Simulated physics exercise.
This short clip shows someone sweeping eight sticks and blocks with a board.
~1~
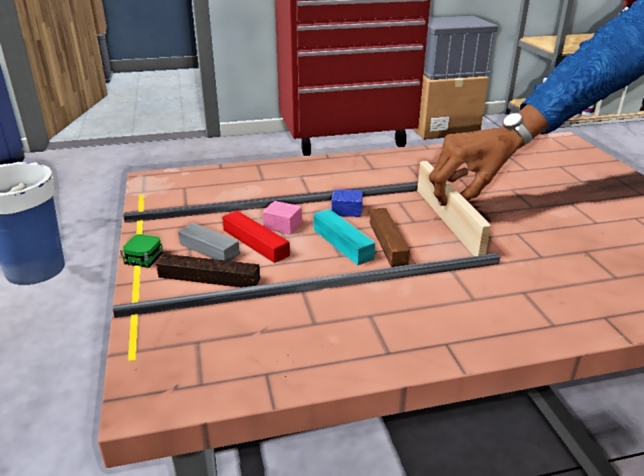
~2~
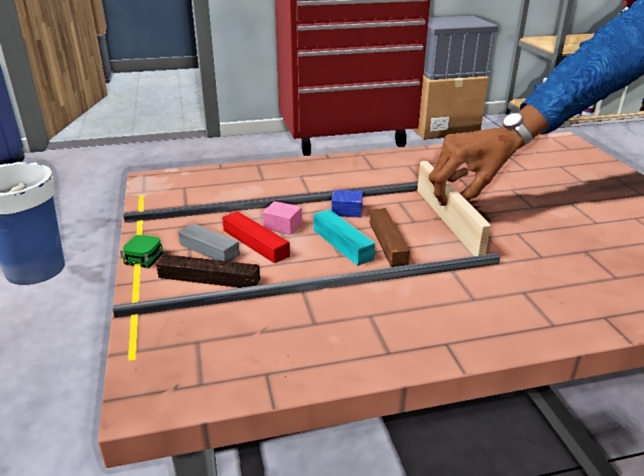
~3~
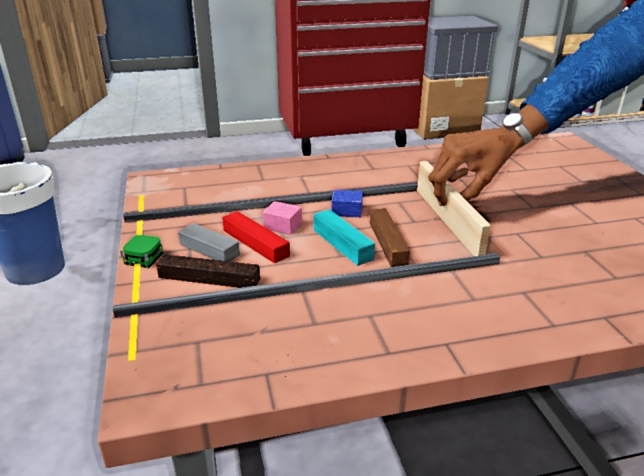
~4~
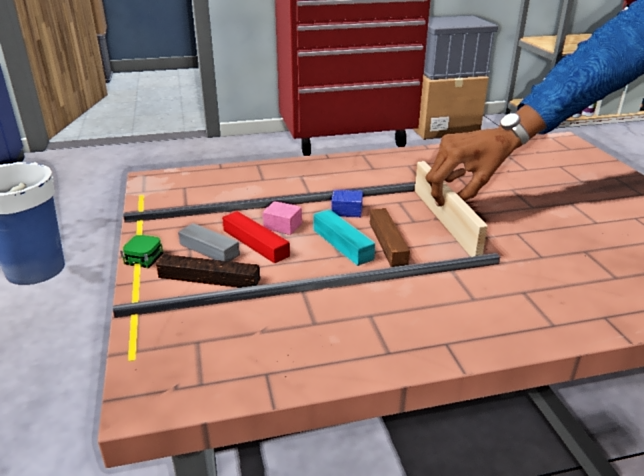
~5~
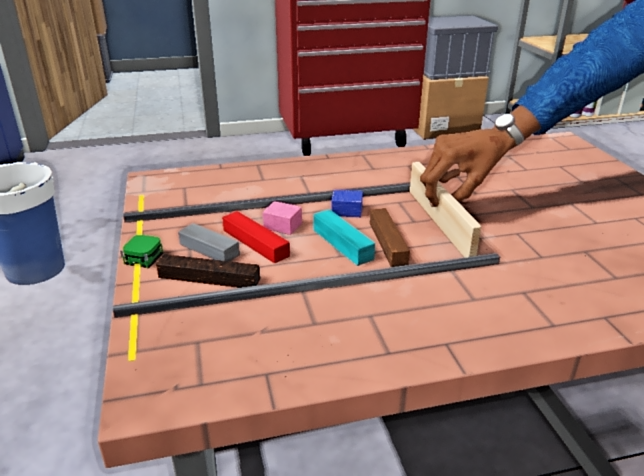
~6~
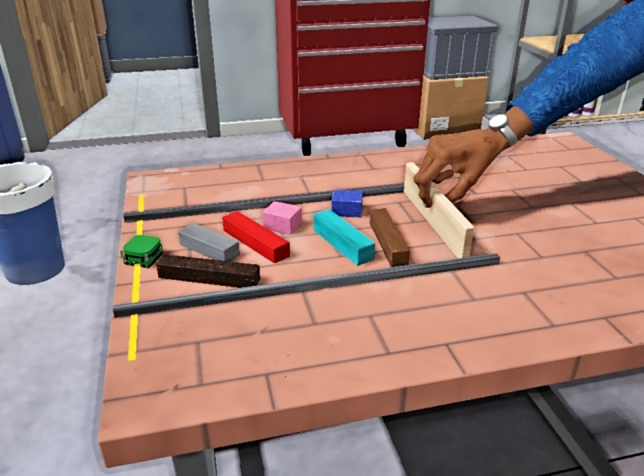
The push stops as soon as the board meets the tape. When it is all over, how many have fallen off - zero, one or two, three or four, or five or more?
By then five or more have fallen off.
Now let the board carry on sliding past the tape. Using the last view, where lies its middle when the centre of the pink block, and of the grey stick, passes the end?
Pink block over the end: About (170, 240). Grey stick over the end: About (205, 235).
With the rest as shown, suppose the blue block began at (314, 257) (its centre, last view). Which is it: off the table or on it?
It simply slips off.
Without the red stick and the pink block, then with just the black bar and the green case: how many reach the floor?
4 and 4.
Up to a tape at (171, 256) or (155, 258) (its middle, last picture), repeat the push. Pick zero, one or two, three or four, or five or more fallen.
Place by place: Three to four, then five or more.
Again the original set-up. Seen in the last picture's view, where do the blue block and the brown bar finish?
The one named first is at (122, 231), the next at (126, 269).
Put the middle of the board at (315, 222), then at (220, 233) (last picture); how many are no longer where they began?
Tally at point one: 5; at point two: 8.
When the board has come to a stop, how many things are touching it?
In total, 2.
A little later, none off yet; green case at rest near (143, 251); black bar at rest near (208, 271); grey stick at rest near (209, 243).
When it is over, the number that fall off is five or more; down, turquoise stick, pink block, red stick, grey stick, black bar and green case.
